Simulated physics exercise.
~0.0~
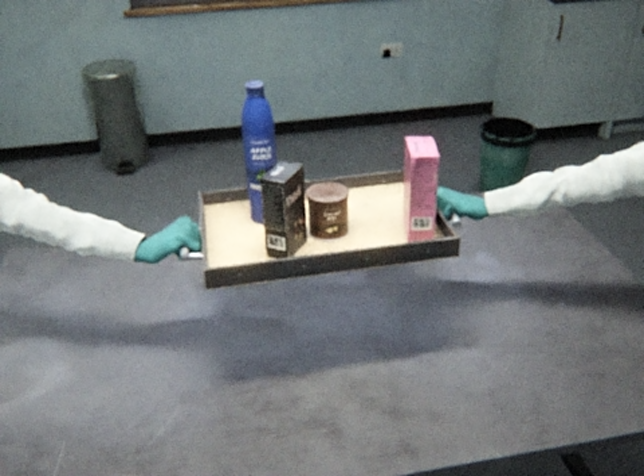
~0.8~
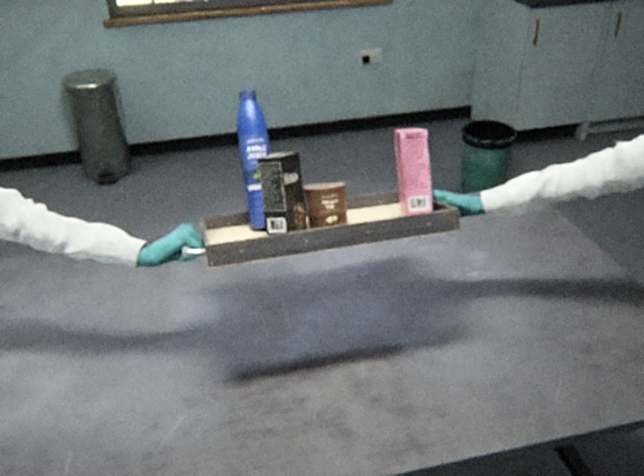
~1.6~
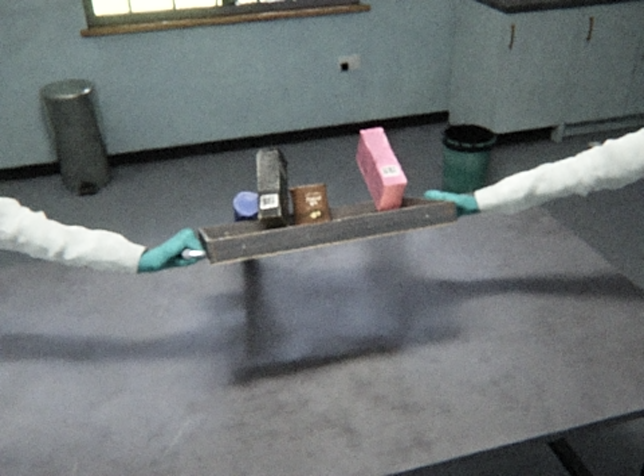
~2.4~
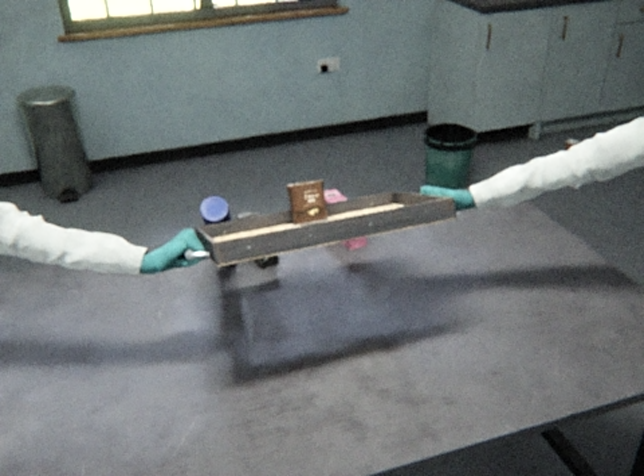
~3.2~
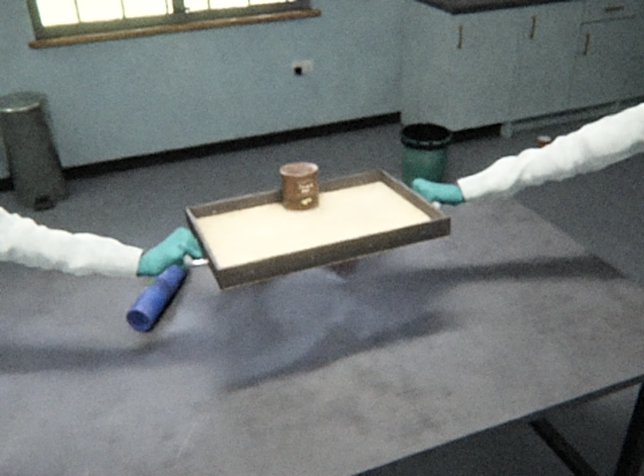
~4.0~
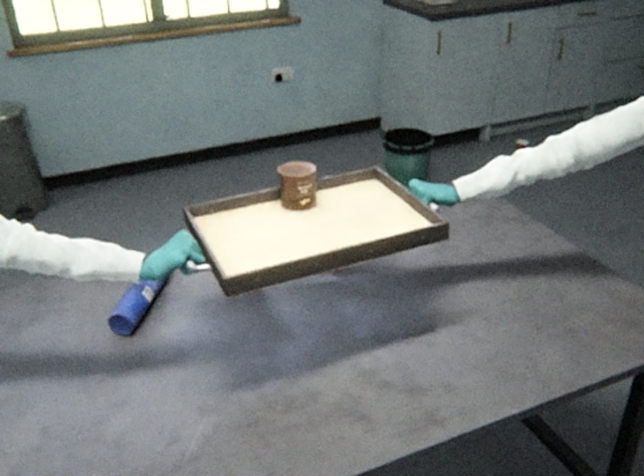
The clip shows two gloved hands holding a tray over a table and tilting its far edge down, so a blue bottle, black carton and pink packet topple off. The tray returns to level with only the brown tin upright on it, and the bottle lies on its side at the left.
